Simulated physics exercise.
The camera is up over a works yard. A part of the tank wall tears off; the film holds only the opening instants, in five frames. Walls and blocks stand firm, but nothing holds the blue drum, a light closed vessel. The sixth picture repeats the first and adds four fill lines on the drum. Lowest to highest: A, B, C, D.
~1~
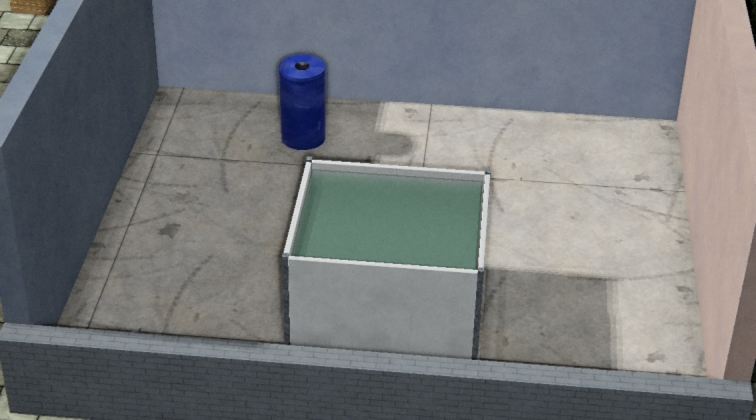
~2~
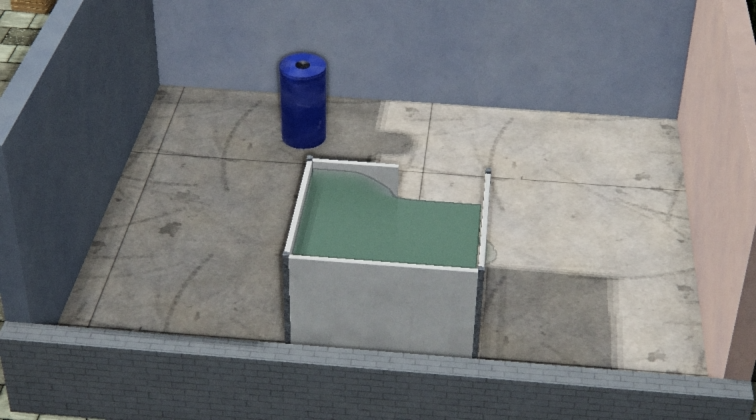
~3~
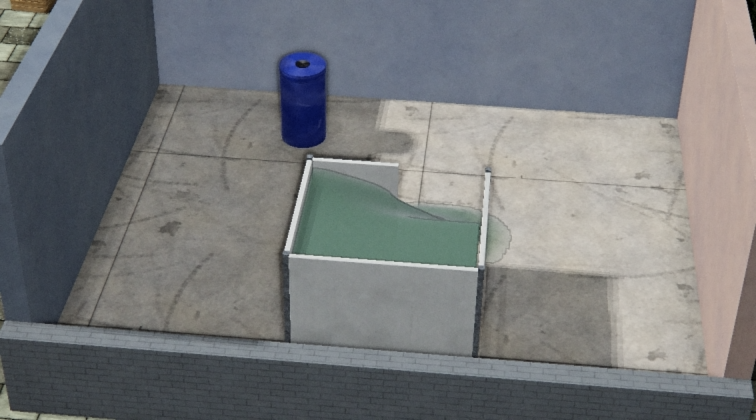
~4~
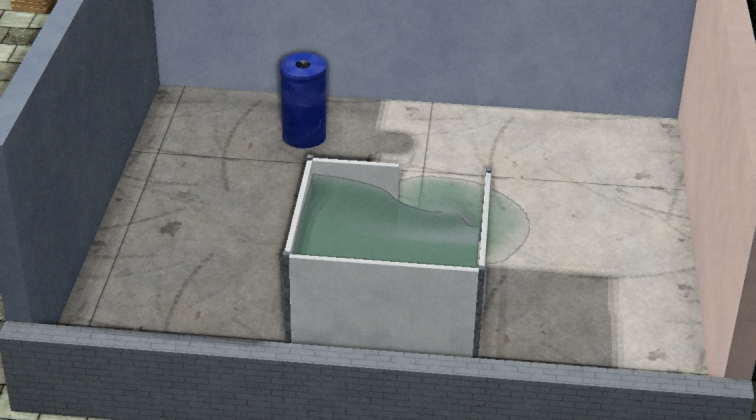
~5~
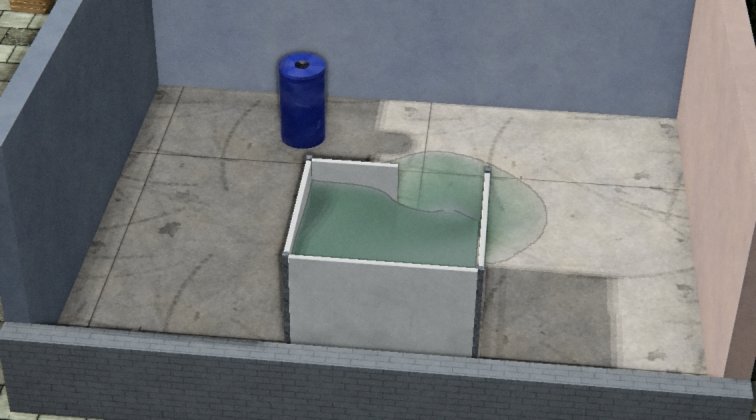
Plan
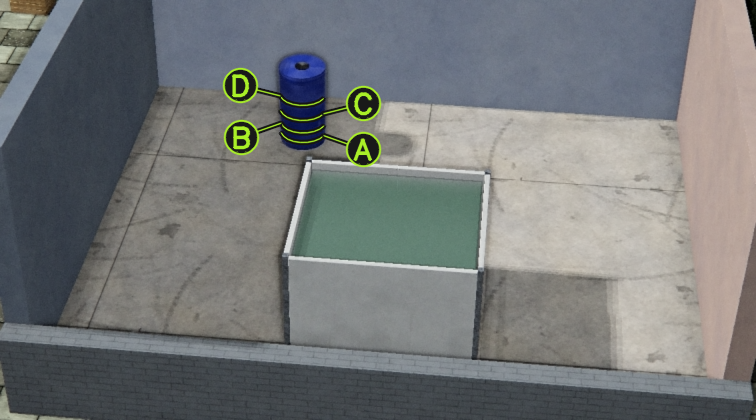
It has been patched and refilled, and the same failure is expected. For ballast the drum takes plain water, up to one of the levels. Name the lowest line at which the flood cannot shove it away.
The answer is mark B.
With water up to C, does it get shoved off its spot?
No.
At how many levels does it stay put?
Three of them.
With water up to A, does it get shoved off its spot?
Yes.
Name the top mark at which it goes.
It is A.
On the marked copy, A at (300, 142); B at (300, 132); C at (299, 120); D at (299, 105); from the bottom up A, B, C, D.
With A, it is pushed about twice its own width away.
With B, it does not move.
With C, it does not move.
With D, it does not move.
